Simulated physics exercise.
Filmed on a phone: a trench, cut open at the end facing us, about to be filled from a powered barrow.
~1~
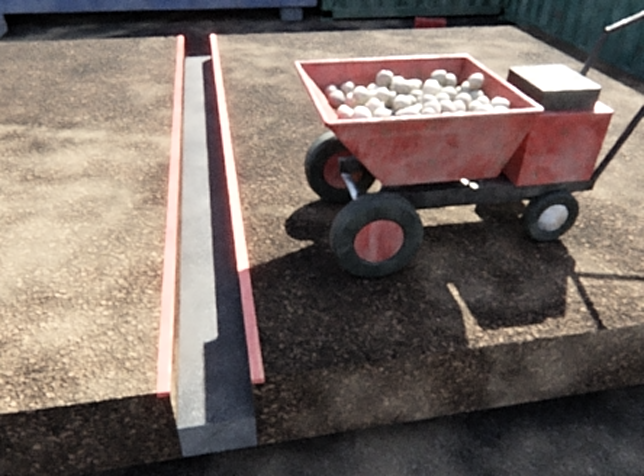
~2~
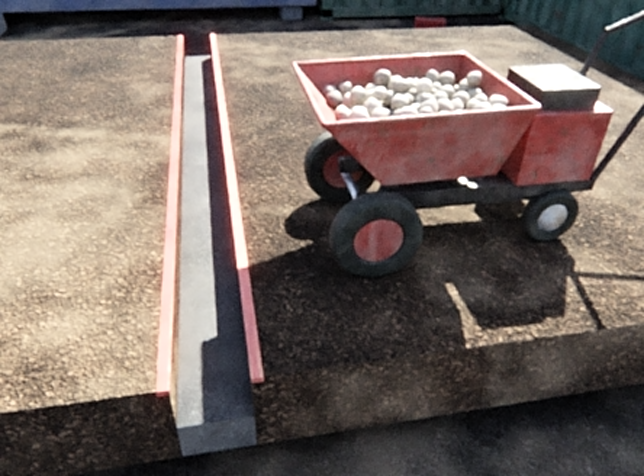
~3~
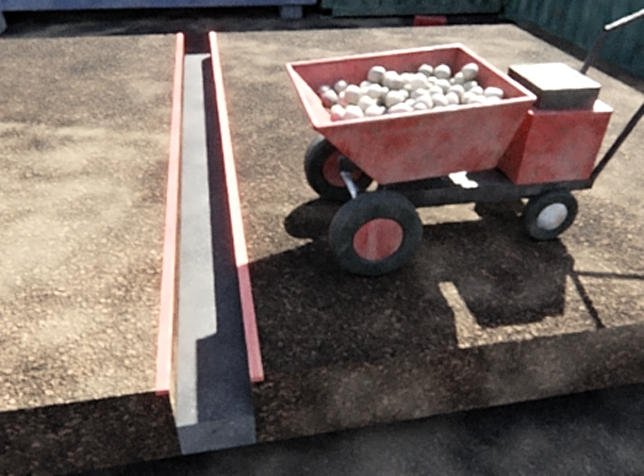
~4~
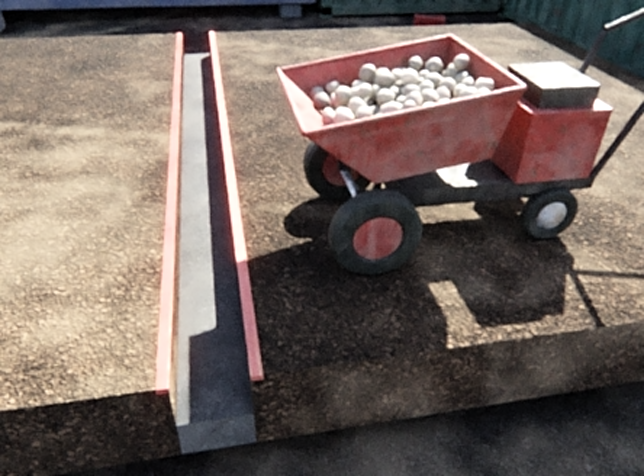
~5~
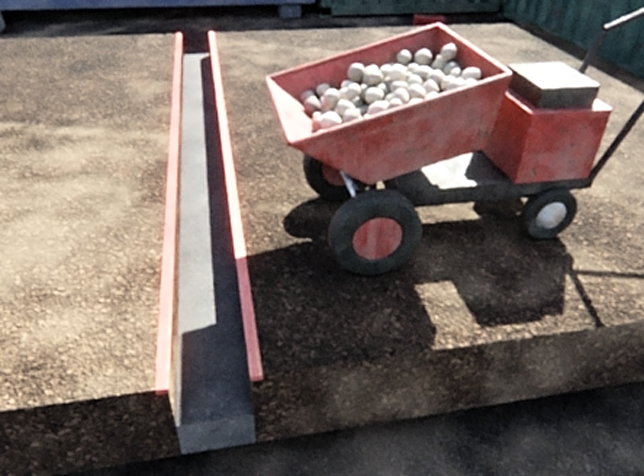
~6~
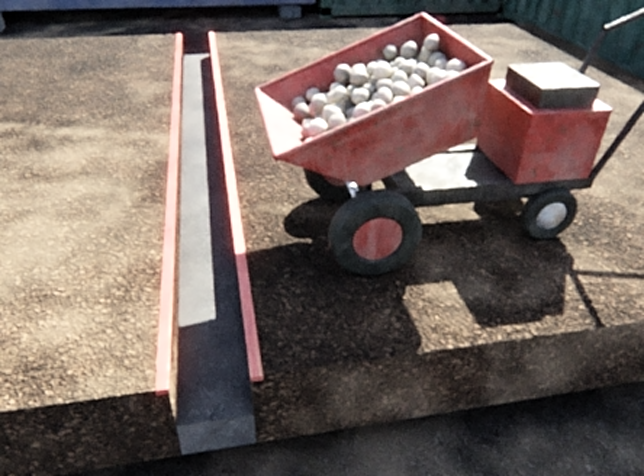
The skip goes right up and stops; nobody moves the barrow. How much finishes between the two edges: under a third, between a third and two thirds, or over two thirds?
The trench ends with more than two thirds of it.
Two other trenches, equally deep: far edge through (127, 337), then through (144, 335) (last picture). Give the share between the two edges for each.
The first gives 90 %, the second 90 %.
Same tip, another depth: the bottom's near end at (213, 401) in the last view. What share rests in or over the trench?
About 60 per cent.
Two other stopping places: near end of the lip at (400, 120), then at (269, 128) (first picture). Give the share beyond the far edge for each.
The first gives 0 %, the second 50 %.
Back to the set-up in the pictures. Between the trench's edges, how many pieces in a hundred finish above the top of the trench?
Roughly 20 in a hundred.
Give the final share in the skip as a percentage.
Near 15 %.
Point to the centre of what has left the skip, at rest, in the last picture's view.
Around (205, 262).
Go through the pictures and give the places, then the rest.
Lip of the skip at (327, 125), level; top of the load at (428, 103), river pebbles; first edge of the trench at (251, 324); far edge at (166, 335), the trench under half as wide as the skip, and about as deep as wide, in the first frame.
Lip of the skip at (324, 125), tipped barely; top of the load at (422, 103), in the second frame.
Lip of the skip at (316, 128), tipped barely; top of the load at (433, 96), in the third frame.
Lip of the skip at (305, 134), tipped a little; top of the load at (425, 90), in the fourth frame.
Lip of the skip at (291, 144), tipped clearly; top of the load at (421, 76), in the fifth frame.
Lip of the skip at (276, 158), tipped clearly; top of the load at (420, 73); first edge of the trench at (250, 322); far edge at (164, 333), in the sixth frame.
Soon after the last picture, skip tipped steeply; all in the skip.
A little later, skip tipped right over; about half in the skip; about a third in or heaped over the trench; a stray few beyond it.
Later still, skip tipped right over; a small part in the skip; a stray few short of the trench; most in or heaped over the trench; a small part beyond it.
At rest, skip tipped right over; a small part in the skip; a stray few short of the trench; most in or heaped over the trench; a small part beyond it.
